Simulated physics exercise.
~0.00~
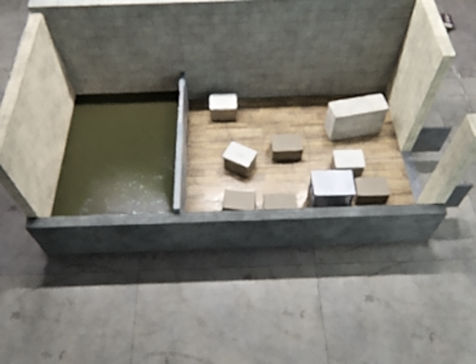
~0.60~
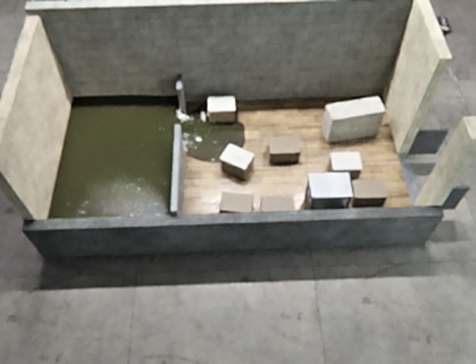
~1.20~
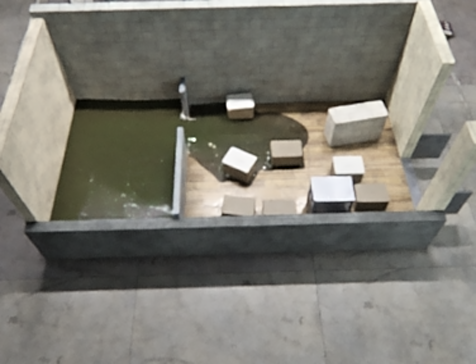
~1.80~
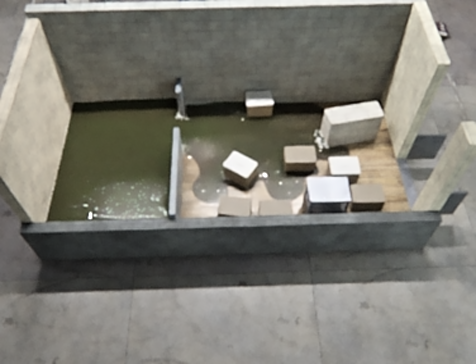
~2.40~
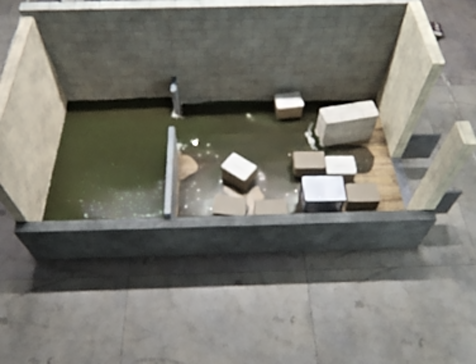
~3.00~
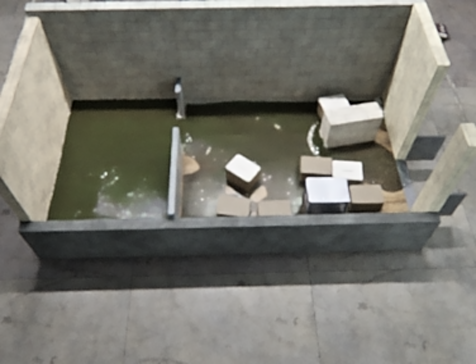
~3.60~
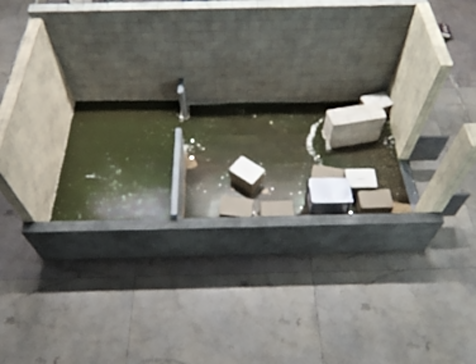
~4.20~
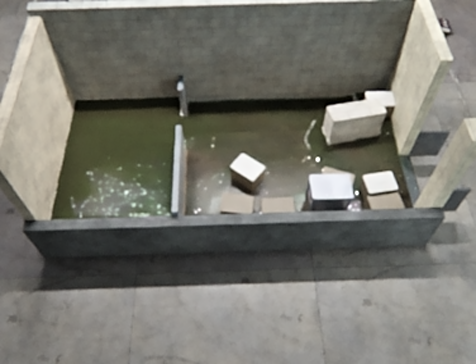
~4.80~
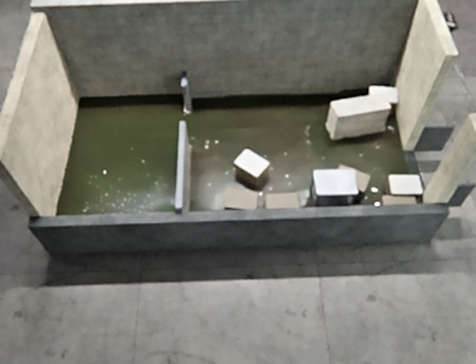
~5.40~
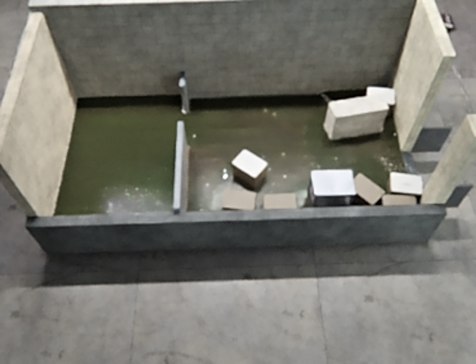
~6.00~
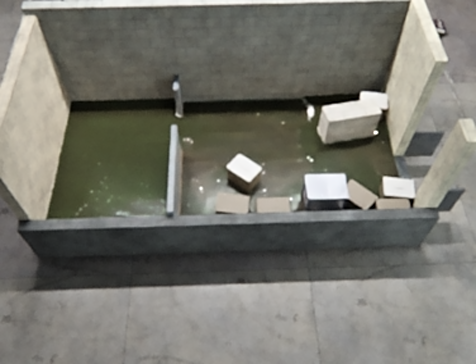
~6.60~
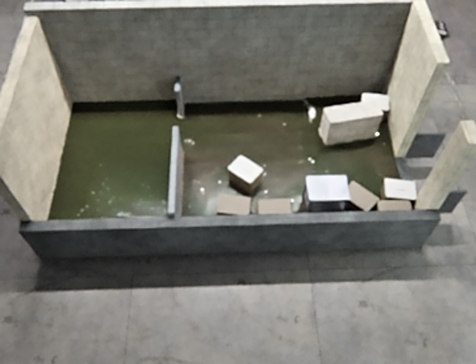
In a walled basement split by a partition, murky green water burst through a gap and spread rightward across the wooden floor, carrying several pale and brown boxes toward the right side, where they settled near the openings while the floor lay flooded.
